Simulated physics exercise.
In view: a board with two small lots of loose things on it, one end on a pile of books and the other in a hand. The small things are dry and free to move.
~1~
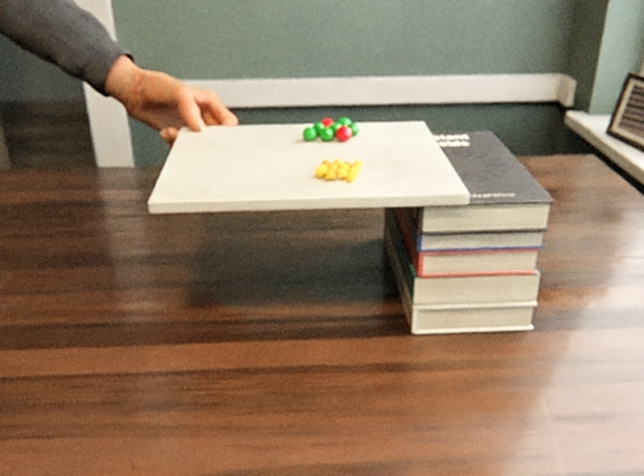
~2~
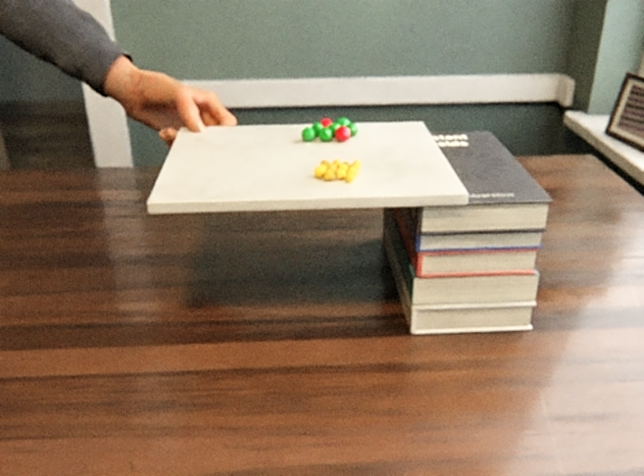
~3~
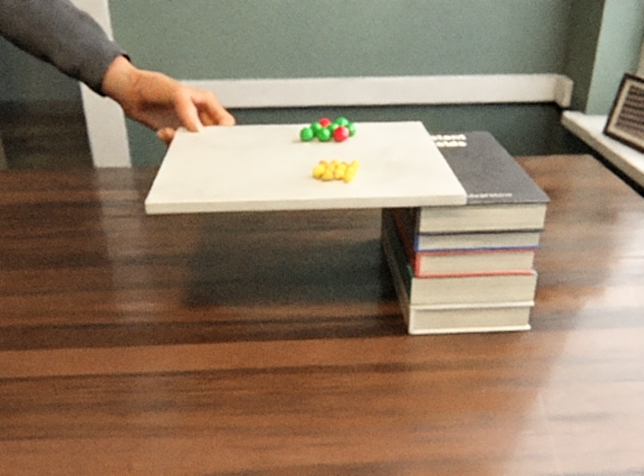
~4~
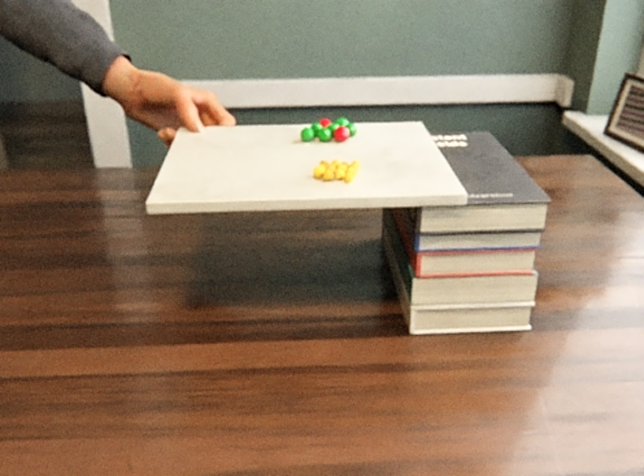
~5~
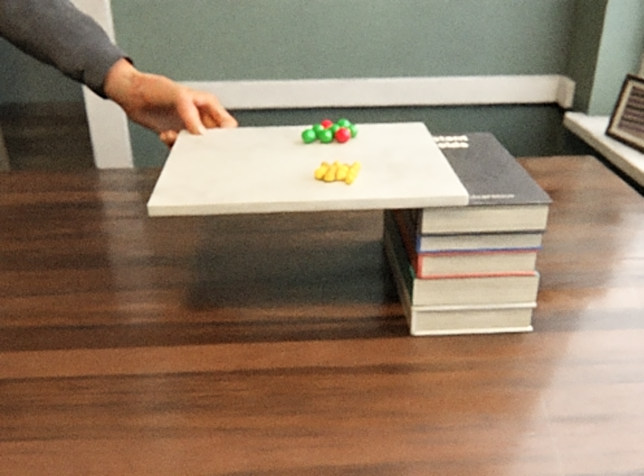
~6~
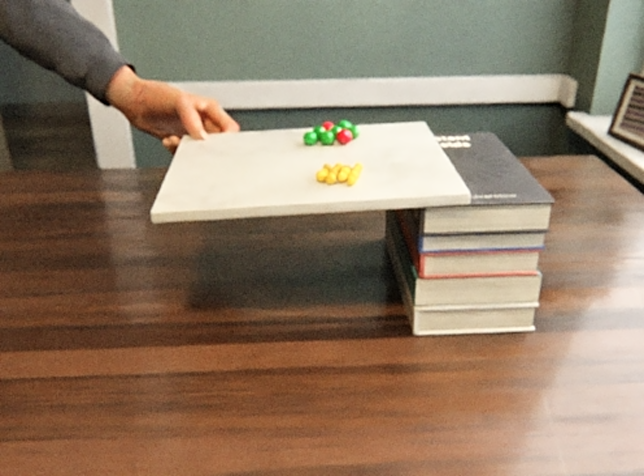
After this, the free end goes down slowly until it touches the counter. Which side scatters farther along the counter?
It is the far lot.
Then, 0.59 s later than the last frame, board sloping at 15°; near lot every one still on the board; far lot every one still on the board.
Then, 1.22 s later than the last frame, board sloping at 30°; near lot every one still on the board; far lot mostly one to two board lengths out.
Then, 1.96 s later than the last frame, board resting at 36°; near lot mostly less than half a board's length out; far lot mostly more than two board lengths out, about a tenth gone off the counter.
When it is over, board resting at 36°; near lot mostly less than half a board's length out; far lot mostly more than two board lengths out, roughly two thirds gone off the counter; the far lot has gone farther.
